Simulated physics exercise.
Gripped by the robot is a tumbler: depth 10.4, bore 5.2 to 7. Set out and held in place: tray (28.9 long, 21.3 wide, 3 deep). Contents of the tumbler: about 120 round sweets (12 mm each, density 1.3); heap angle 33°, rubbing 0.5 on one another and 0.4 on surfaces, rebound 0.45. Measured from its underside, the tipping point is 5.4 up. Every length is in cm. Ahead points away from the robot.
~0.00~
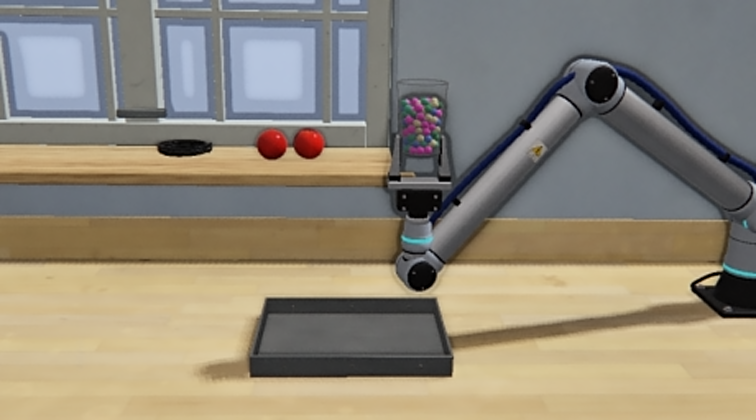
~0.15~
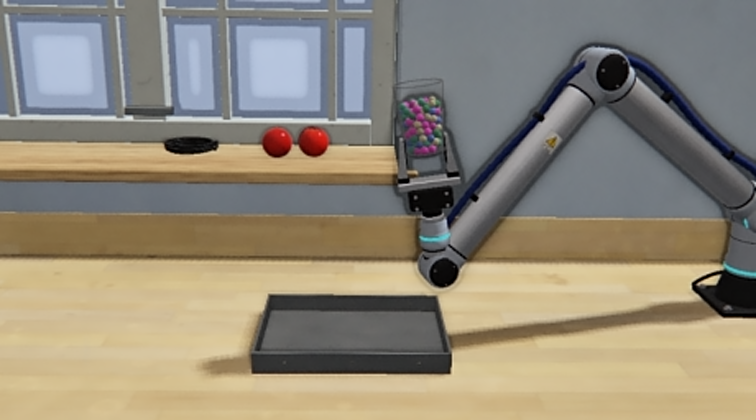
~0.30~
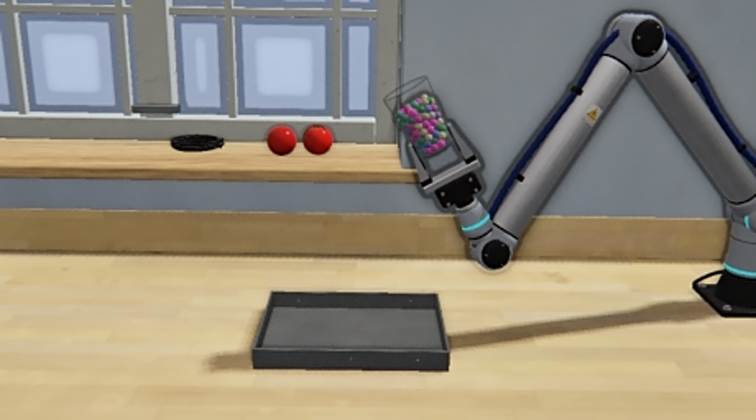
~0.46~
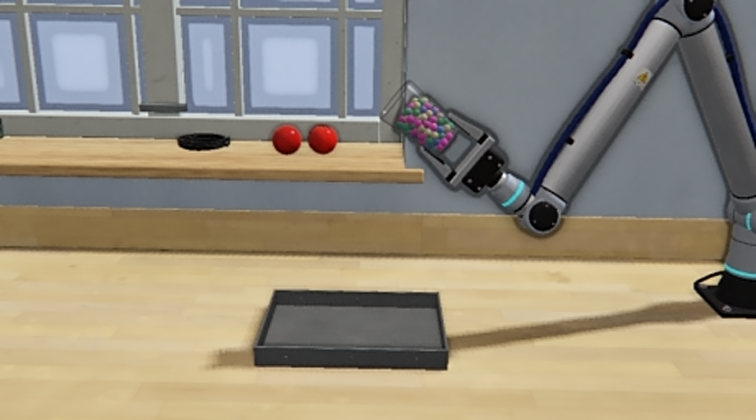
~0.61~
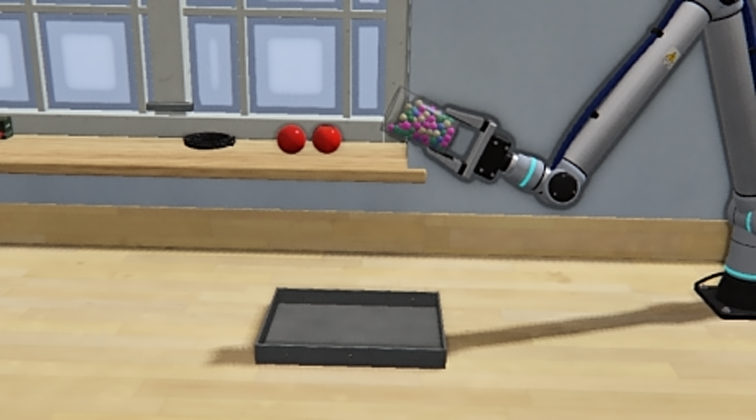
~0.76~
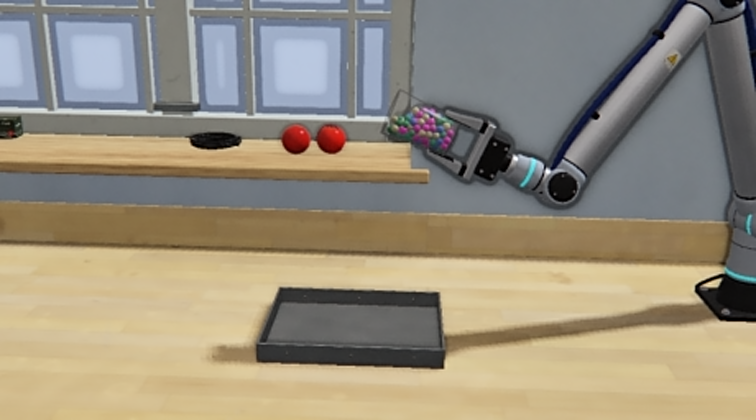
A robot arm holds a clear tumbler of colorful round sweets upright beside a wooden shelf with two red balls, above an empty dark tray. The arm tilts the tumbler steadily to the left as its joints shift rightward, until the tumbler leans well over, the sweets still inside.
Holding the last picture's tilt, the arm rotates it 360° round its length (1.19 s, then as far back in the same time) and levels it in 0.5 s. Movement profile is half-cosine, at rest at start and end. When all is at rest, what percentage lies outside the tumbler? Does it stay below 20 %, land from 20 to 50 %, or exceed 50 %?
It stays below 20 %.
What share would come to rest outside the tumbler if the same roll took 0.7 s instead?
Around 5 %.
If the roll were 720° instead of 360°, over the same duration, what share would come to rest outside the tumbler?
I'd put it at about 10 %.
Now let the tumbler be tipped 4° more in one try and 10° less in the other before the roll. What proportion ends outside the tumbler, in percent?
You'd get close to 10 per cent, then close to 0 per cent.
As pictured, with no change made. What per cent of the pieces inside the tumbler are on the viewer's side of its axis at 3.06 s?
Around 40 %.
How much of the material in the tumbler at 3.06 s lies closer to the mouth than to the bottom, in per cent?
Close to 40 per cent is in the half by the mouth.
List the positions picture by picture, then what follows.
The first picture shows tumbler middle at (421, 119), upright; upper third of the load around (422, 109), from x 405 to 440, top at y 100; 122 in the tumbler.
The second picture shows tumbler middle at (422, 119), tipped 8°; upper third of the load around (421, 109), from x 405 to 440, top at y 100.
The third picture shows tumbler middle at (422, 120), tipped 29°; upper third of the load around (421, 110), from x 400 to 445, top at y 100.
The fourth picture shows tumbler middle at (422, 121), tipped 52°; upper third of the load around (422, 112), from x 400 to 450, top at y 100.
The fifth picture shows tumbler middle at (422, 123), tipped 66°; upper third of the load around (422, 116), from x 390 to 450, top at y 105.
The sixth picture shows tumbler middle at (422, 125), tipped 67°; upper third of the load around (421, 121), from x 390 to 450, top at y 110; 122 in the tumbler.
By 1.91 s, tipped 67°, highest piece 39 above the table; 116 in the tumbler, 5 in the tray, 1 in flight or on a rim.
By 3.06 s, tipped 67°, highest piece 39 above the table; 112 in the tumbler, 9 in the tray, 1 in flight or on a rim.
By 3.84 s, upright, highest piece 41 above the table; 112 in the tumbler, 10 in the tray.
By 4.54 s, upright, highest piece 41 above the table; 112 in the tumbler, 10 in the tray.
Final count, 112 in the tumbler, 10 in the tray. That is 8 % outside the tumbler.
